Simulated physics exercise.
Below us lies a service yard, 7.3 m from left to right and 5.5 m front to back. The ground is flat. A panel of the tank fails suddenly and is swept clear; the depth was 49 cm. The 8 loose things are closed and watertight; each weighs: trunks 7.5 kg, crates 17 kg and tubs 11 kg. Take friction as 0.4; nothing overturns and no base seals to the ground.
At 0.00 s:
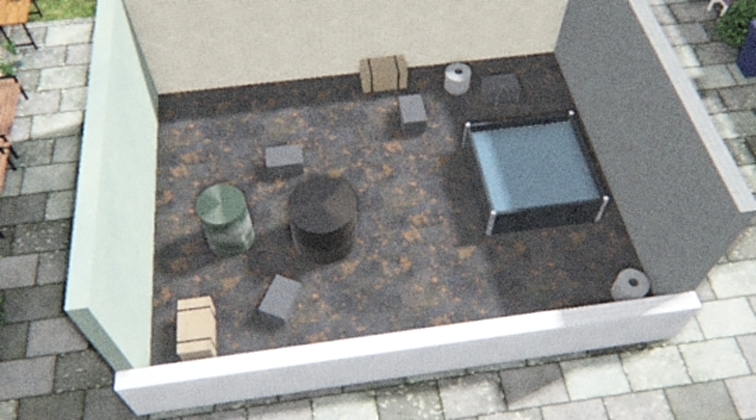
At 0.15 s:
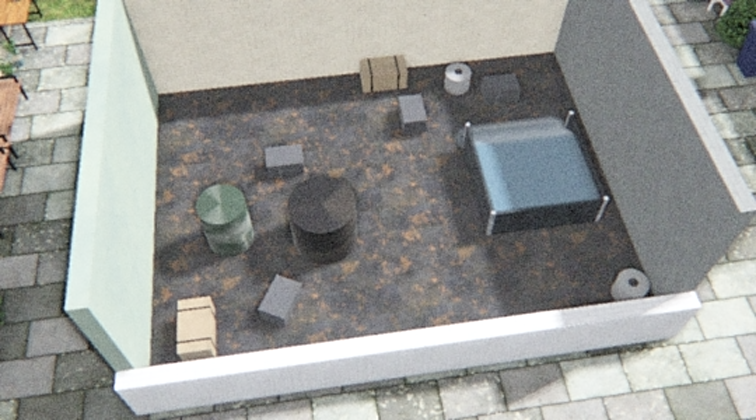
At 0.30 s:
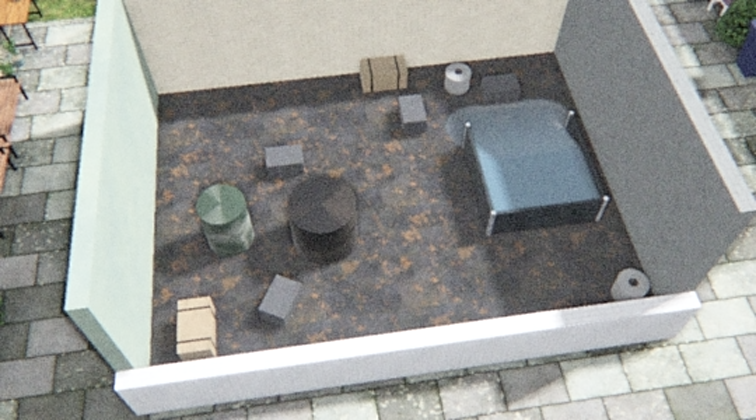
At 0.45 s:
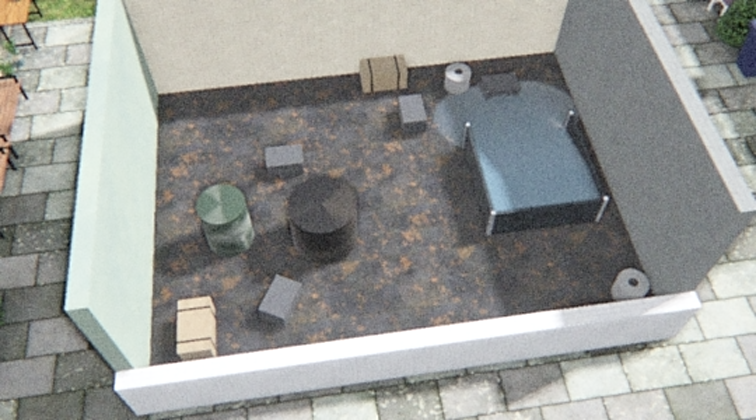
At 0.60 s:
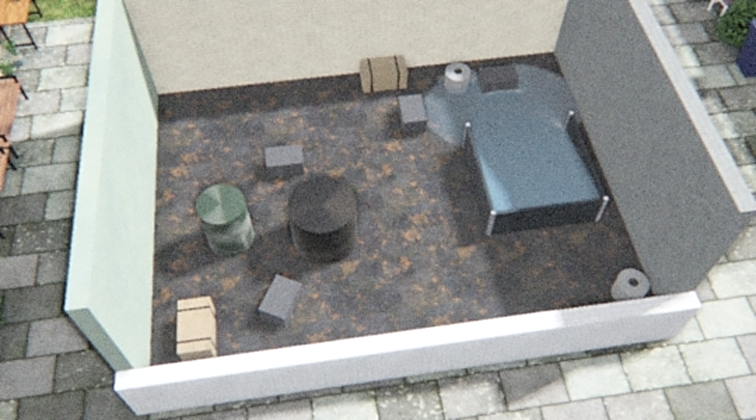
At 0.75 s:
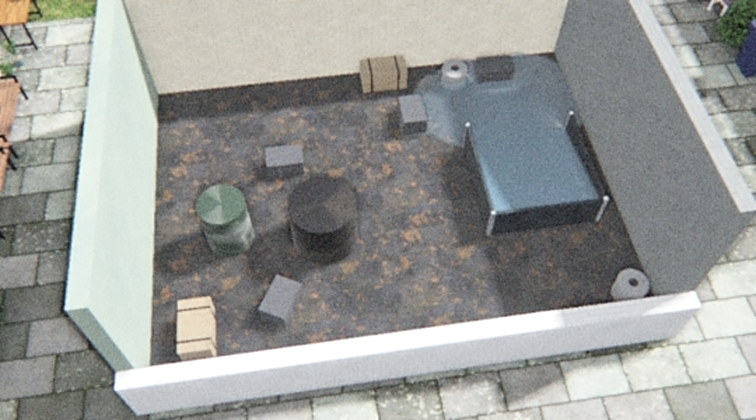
At the start, bluish water fills a square tank at the right of a walled yard scattered with crates and tubs. The water then pours out over the tank's far side and fans across the dark ground toward the back wall, reaching a grey crate and tub there and shifting them slightly.
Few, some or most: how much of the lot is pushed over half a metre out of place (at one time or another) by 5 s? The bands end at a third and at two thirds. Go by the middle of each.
Share: Between one and two thirds.
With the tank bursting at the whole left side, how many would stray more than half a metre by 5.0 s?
In that case 2 of them.
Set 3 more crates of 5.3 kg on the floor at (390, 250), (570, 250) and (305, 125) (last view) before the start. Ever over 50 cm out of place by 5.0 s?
In turn: Short of it, under, over.
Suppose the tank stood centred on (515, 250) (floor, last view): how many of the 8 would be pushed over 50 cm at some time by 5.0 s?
In that case 4 of them.
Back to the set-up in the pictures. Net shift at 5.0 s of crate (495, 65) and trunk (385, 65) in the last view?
In that order: 60 cm, 350 cm.
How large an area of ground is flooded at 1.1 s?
Roughly 8.5 m2.
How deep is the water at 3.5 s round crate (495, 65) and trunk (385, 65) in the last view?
Roughly 15 and 3 cm.
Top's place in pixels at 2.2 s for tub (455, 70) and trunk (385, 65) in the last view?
Around (377, 85) and (338, 90).
After 1.1 s 1 of 8 are over 50 cm from their spots; 1 afloat.
After 2.2 s 3 of 8 are over 50 cm from their spots; 1 afloat.
After 3.5 s 2 of 8 are over 50 cm from their spots; 1 afloat.
After 5.0 s 4 of 8 are over 50 cm from their spots, and 4 have been at some point; 1 afloat.
